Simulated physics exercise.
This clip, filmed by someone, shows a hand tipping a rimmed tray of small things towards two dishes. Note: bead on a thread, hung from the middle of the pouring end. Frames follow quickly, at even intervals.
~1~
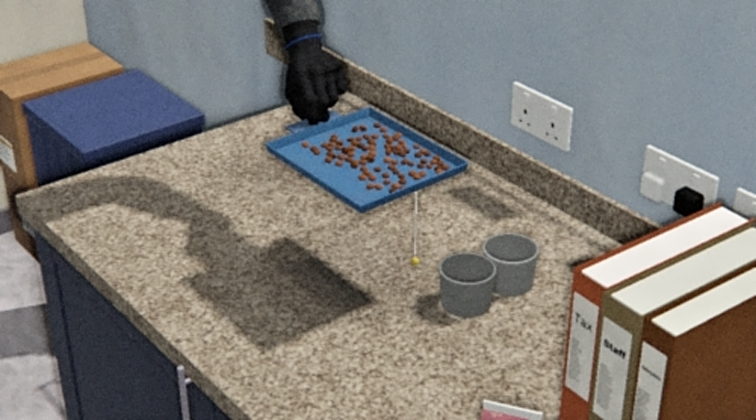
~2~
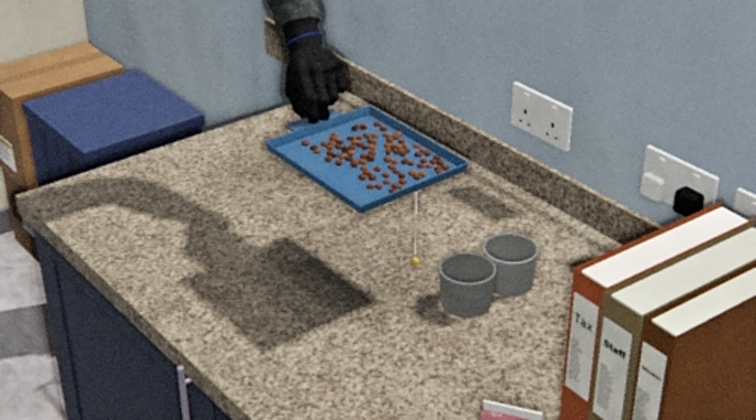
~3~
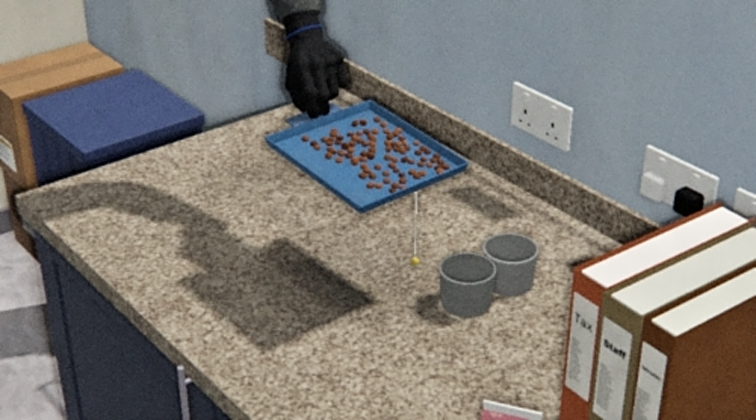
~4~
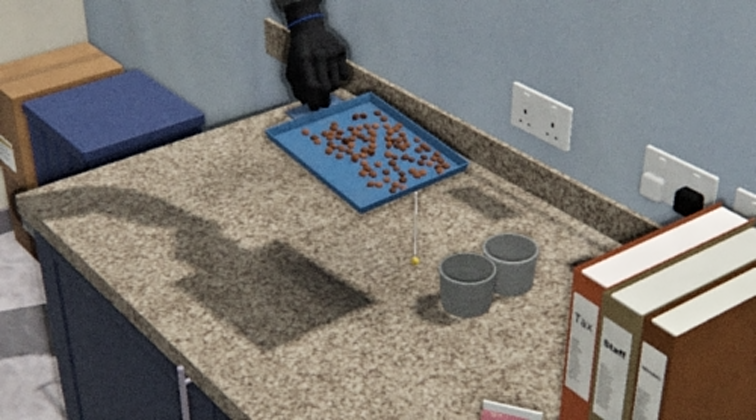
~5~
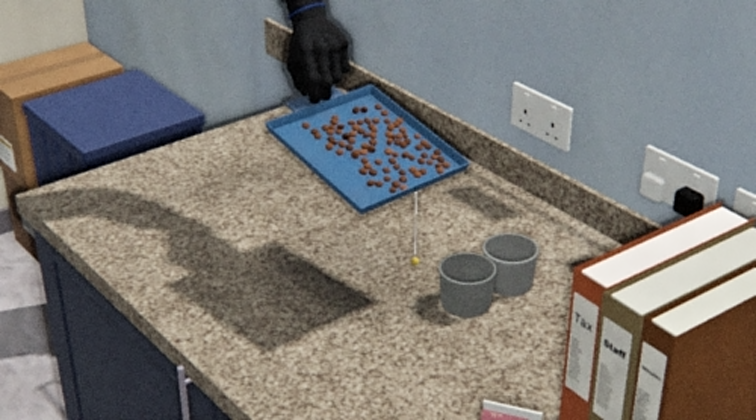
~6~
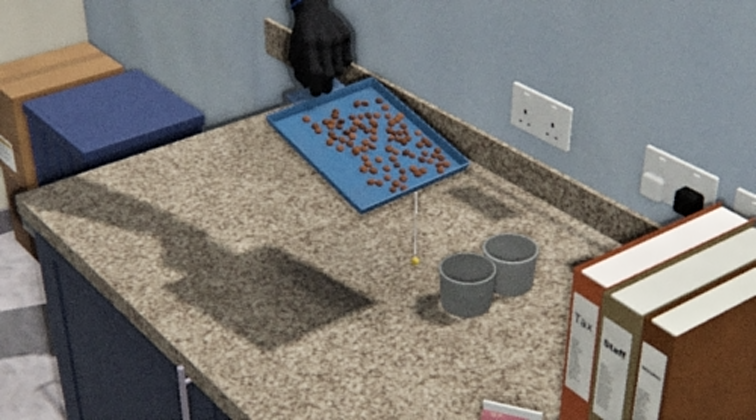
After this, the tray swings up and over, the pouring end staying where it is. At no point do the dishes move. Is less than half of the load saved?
Yes - well, most of the load misses the dishes, as it turns out.
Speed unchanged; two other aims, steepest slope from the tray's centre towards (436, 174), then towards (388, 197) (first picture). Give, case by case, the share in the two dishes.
The first gives 40 %, the second 0 %.
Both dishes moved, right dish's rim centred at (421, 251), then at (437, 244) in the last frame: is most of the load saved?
Short of half, then short of half.
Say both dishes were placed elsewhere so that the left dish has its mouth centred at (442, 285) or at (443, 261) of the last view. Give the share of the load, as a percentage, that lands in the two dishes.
Around 60 and then 0 per cent.
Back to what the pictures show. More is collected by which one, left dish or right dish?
It's the left side.
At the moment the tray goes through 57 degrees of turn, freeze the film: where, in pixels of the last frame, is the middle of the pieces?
Somewhere near pixel (413, 177).
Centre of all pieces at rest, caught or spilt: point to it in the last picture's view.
The centre settles at about (427, 328).
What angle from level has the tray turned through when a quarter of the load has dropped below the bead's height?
I'd say it is tilted about 95°.
Just after the last frame, tray tipped steeply; almost all on the tray; just a few in the air.
A moment on, tray tipped right over; roughly half on the tray; about a tenth in the left dish; roughly a quarter outside both; roughly a quarter in the air.
Further on, tray tipped past a quarter turn; roughly a quarter in the left dish; the larger part outside both.
When it is over, tray tipped past a quarter turn; roughly a quarter in the left dish; not one in the right dish; the larger part outside both.
